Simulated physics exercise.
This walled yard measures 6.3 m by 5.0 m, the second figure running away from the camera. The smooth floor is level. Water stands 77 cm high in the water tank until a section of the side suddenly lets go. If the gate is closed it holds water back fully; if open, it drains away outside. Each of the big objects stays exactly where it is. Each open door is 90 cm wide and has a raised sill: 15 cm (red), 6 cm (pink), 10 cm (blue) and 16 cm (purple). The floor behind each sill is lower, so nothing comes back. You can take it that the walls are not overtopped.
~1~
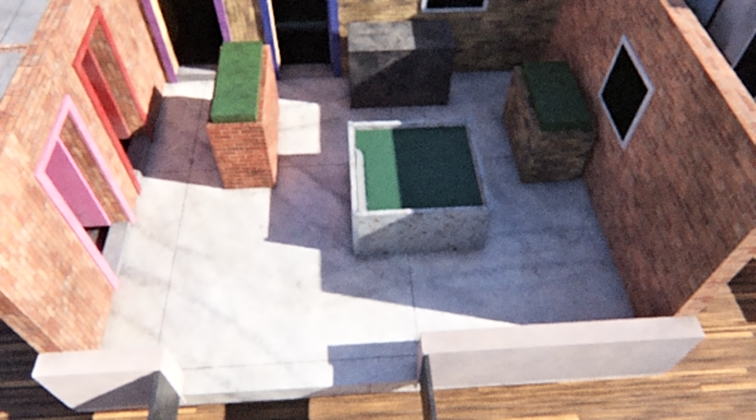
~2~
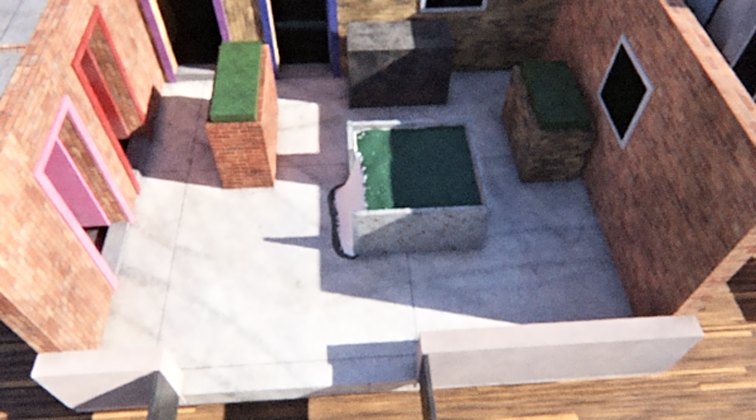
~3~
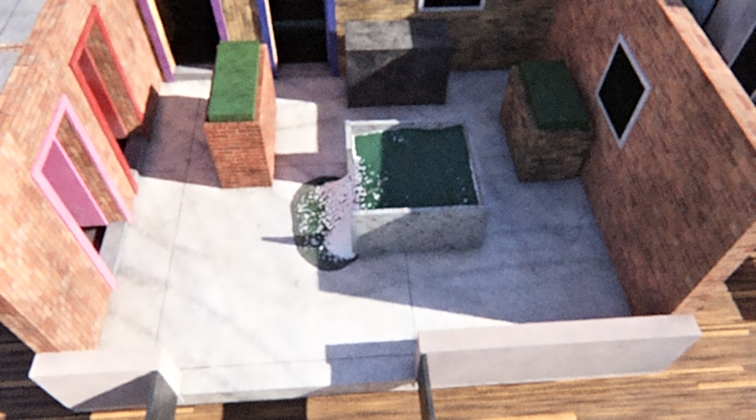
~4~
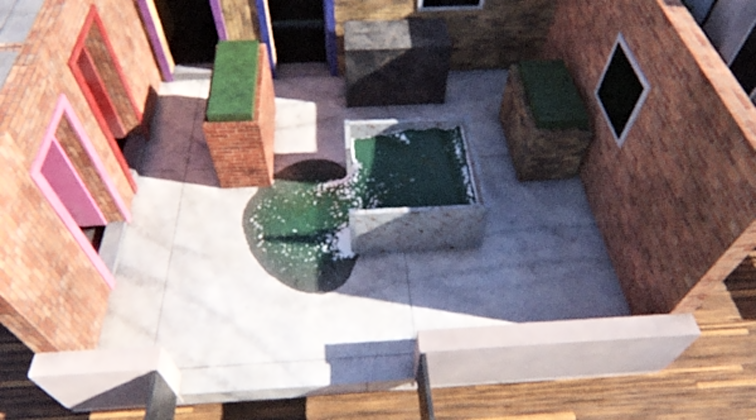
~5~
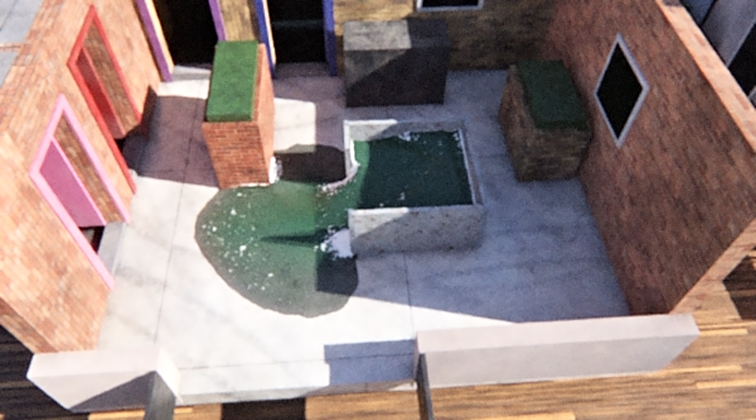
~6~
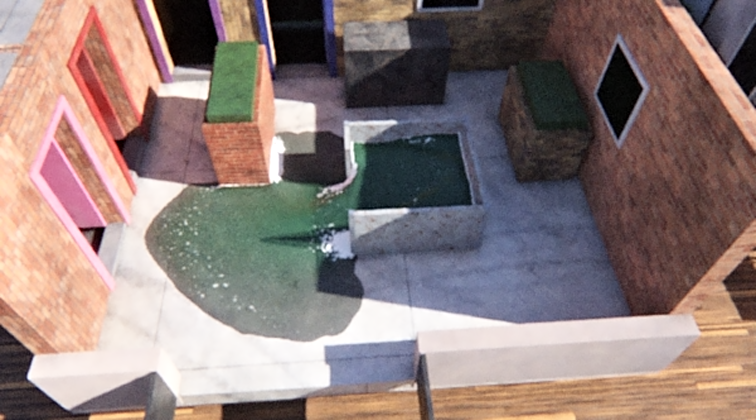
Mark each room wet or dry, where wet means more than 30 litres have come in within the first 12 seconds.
Red door - dry, pink door - wet, blue door - dry, purple door - dry.
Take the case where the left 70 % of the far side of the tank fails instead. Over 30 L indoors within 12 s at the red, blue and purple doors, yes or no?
The red door comes out less than that, the blue door more than that and the purple door less than that.
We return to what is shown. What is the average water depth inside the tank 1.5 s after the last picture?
Some 26 cm on average.
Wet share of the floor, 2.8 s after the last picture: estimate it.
I'd say around 45 %.
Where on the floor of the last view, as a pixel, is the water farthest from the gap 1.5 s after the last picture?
Location: Approx. (160, 90) in the last view.
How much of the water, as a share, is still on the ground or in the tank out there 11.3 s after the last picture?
I'd say close to 56 percent is still there.
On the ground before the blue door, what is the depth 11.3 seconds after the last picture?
Depth: Approx. 4.5 cm.
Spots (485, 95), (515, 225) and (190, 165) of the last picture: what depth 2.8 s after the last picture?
Close to 0, 0 and 2 centimetres.
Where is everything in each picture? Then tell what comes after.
The water tank at (416, 168) is whole and still, 77 cm deep, in the first frame.
Water pours out at (356, 209) and has run 0.6 m, to (341, 189); typically 6 cm deep outside, 77 cm at the water tank's back, in the second frame.
Water pours out at (354, 209) and has run 0.9 m, to (305, 190); typically 11 cm deep outside, 74 cm at the water tank's back, in the third frame.
Water pours out at (354, 210) and has run 1.4 m, to (252, 209); typically 8 cm deep outside, 66 cm at the water tank's back, in the fourth frame.
Water pours out at (353, 210) and has run 2.0 m, to (202, 240); typically 6 cm deep outside, 66 cm at the water tank's back, in the fifth frame.
The front is at (152, 240), 2.7 m from the gap at (353, 211); 5.1 m2 of floor is under water; 62 cm left at the back of the water tank, in the sixth frame.
Then, 0.7 s after the last picture water covers 35 % of the floor and is deepest (34 cm) near (131, 212); red door 13 cm at the sill, 0 L in, pink door 16 cm at the sill, 53 L in, blue door 5 cm at the sill, 0 L in, purple door not reached.
Then, 1.5 s after the last picture water covers 45 % of the floor and is deepest (30 cm) near (108, 307); red door 15 cm at the sill, 5 L in, pink door 25 cm at the sill, 160 L in, blue door 10 cm at the sill, 2 L in, purple door 3 cm at the sill, 0 L in.
Then, 2.8 s after the last picture water covers 45 % of the floor and is deepest (18 cm) near (144, 212); red door 9 cm at the sill, 8 L in, pink door 15 cm at the sill, 267 L in, blue door 7 cm at the sill, 4 L in, purple door 12 cm at the sill, 0 L in.
Then, 6.3 s after the last picture water covers 65 % of the floor and is deepest (12 cm) near (338, 83); red door 5 cm at the sill, 8 L in, pink door 7 cm at the sill, 320 L in, blue door 8 cm at the sill, 4 L in, purple door 9 cm at the sill, 0 L in.
Then, 11.3 s after the last picture water covers 80 % of the floor and is deepest (6 cm) near (124, 378); red door 5 cm at the sill, 8 L in, pink door 4 cm at the sill, 322 L in, blue door 5 cm at the sill, 4 L in, purple door 6 cm at the sill, 0 L in.
